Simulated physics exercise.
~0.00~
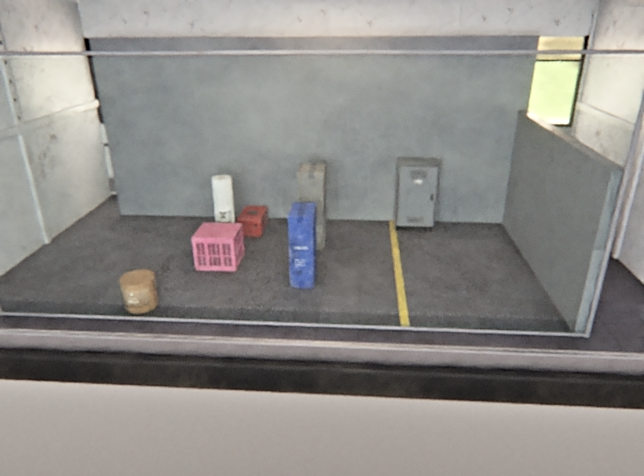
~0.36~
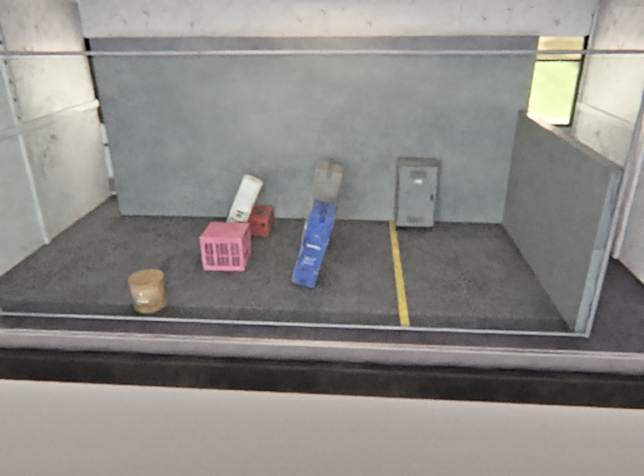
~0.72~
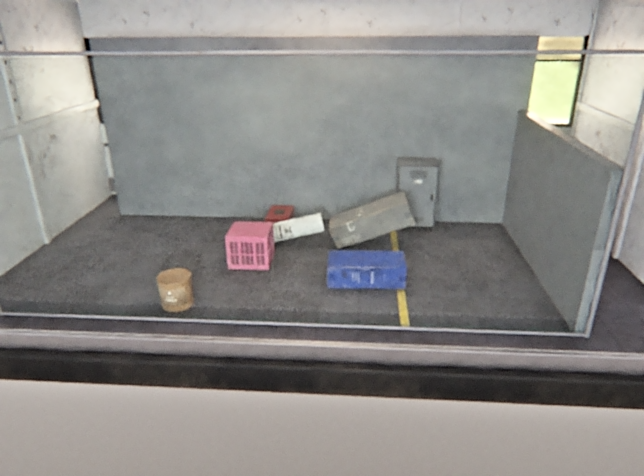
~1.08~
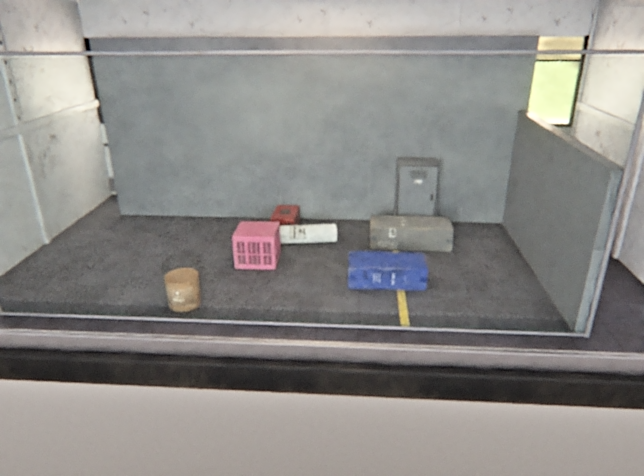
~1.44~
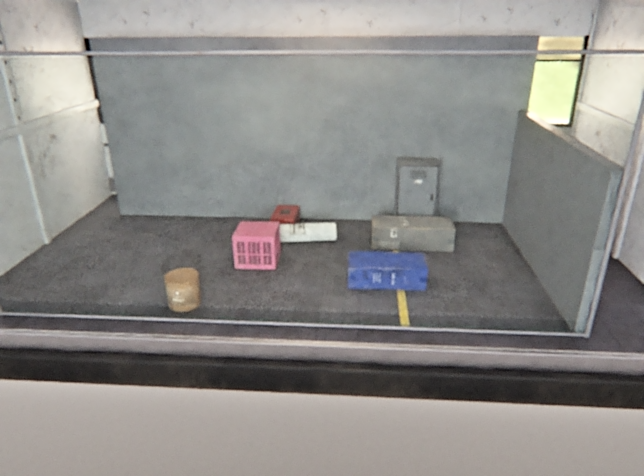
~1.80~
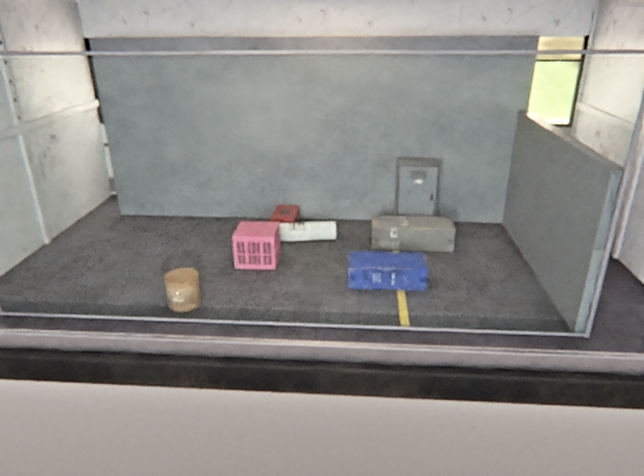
A grey tall box topples right across the yellow line as other items tip or slide.
